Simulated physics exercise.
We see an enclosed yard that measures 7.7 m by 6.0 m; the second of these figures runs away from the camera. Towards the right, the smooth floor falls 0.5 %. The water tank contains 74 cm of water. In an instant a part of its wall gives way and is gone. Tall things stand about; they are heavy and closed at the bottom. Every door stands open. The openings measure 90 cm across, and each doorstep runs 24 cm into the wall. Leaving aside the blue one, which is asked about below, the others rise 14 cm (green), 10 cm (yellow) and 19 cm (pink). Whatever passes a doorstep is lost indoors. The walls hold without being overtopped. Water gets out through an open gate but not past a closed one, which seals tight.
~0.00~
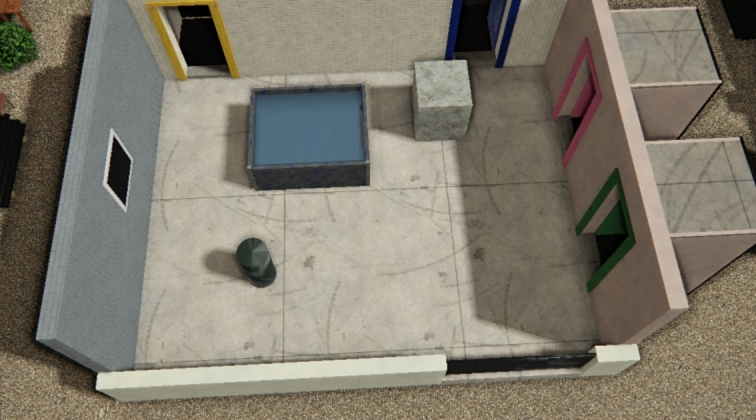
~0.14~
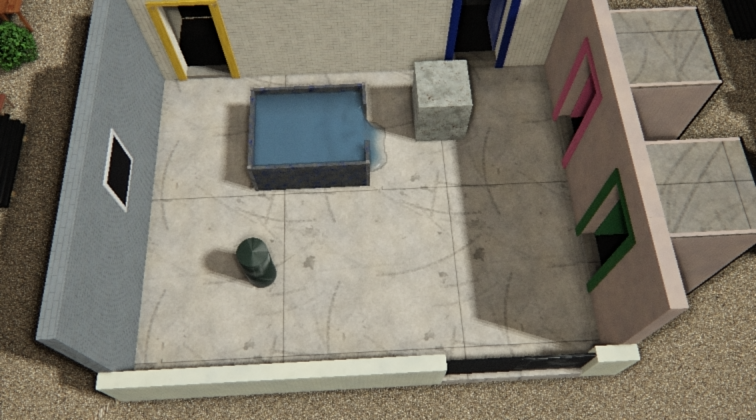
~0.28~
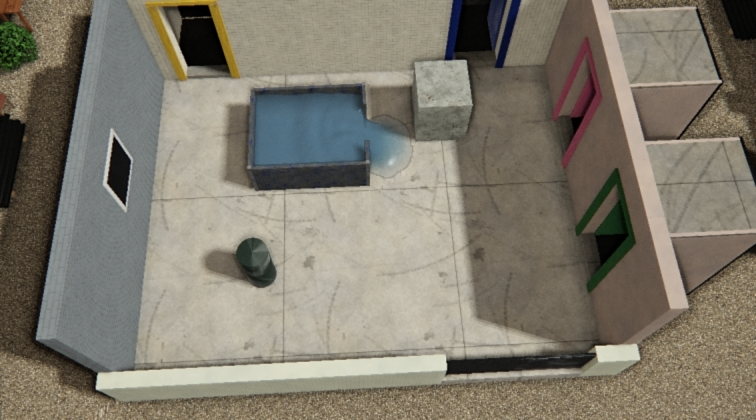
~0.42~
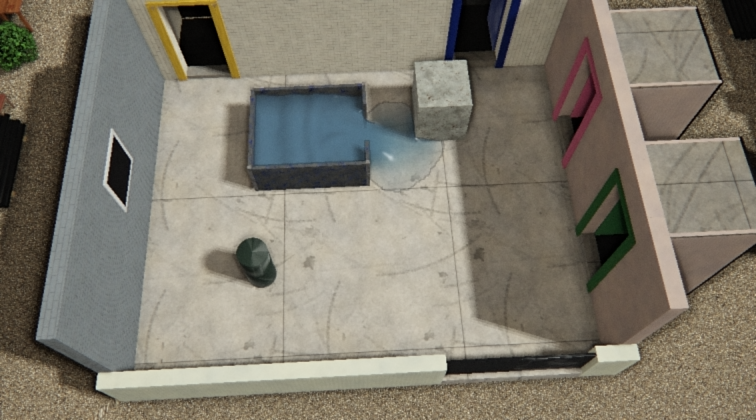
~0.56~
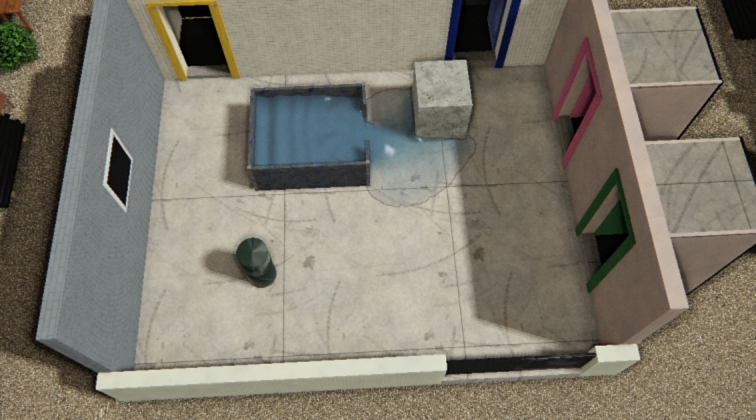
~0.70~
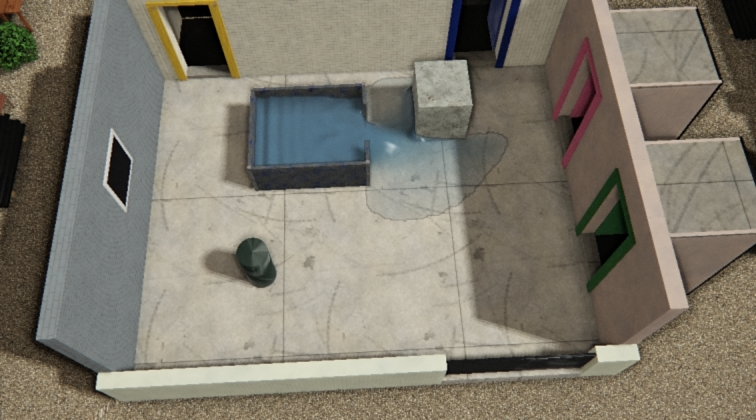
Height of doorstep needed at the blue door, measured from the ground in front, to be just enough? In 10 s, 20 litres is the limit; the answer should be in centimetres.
Approximately 6 cm.
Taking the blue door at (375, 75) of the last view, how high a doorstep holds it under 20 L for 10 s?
Roughly 23 cm, give or take.
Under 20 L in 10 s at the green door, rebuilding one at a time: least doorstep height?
Green would need about 12.0 cm on its own.
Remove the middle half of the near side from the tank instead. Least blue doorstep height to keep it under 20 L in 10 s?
About 6.0 centimetres.
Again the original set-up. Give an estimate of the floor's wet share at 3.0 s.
Roughly 45 percent.
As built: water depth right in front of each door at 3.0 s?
At the green door the depth is 15 cm, at blue 4 cm, at yellow 3 cm and at pink 13 cm.
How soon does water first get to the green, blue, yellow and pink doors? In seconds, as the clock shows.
Green = 1.8 s, blue = 1.4 s, yellow = 2.6 s, pink = 1.0 s.
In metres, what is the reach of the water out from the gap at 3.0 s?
About 5.6 m.
After 1.4 s water covers 20 % of the floor, deepest (48 cm) near (412, 132); 2 cm at the blue door, 0 litres in over its 21 cm doorstep.
After 3.0 s water covers 45 % of the floor, deepest (34 cm) near (594, 346); 4 cm at the blue door, 0 litres in over its 21 cm doorstep.
After 10.0 s water covers 100 % of the floor, deepest (10 cm) near (585, 358); 7 cm at the blue door, 0 litres in over its 21 cm doorstep.
At the blue door as built, the water arrived by 1.4 s and peaked near 10 cm at 6.4 s.
Run again over the same 10 s with other heights there, 29 litres in over 5.5 cm, 9 litres over 7.5 cm. The limit of 20 litres is kept from about 6 cm up.
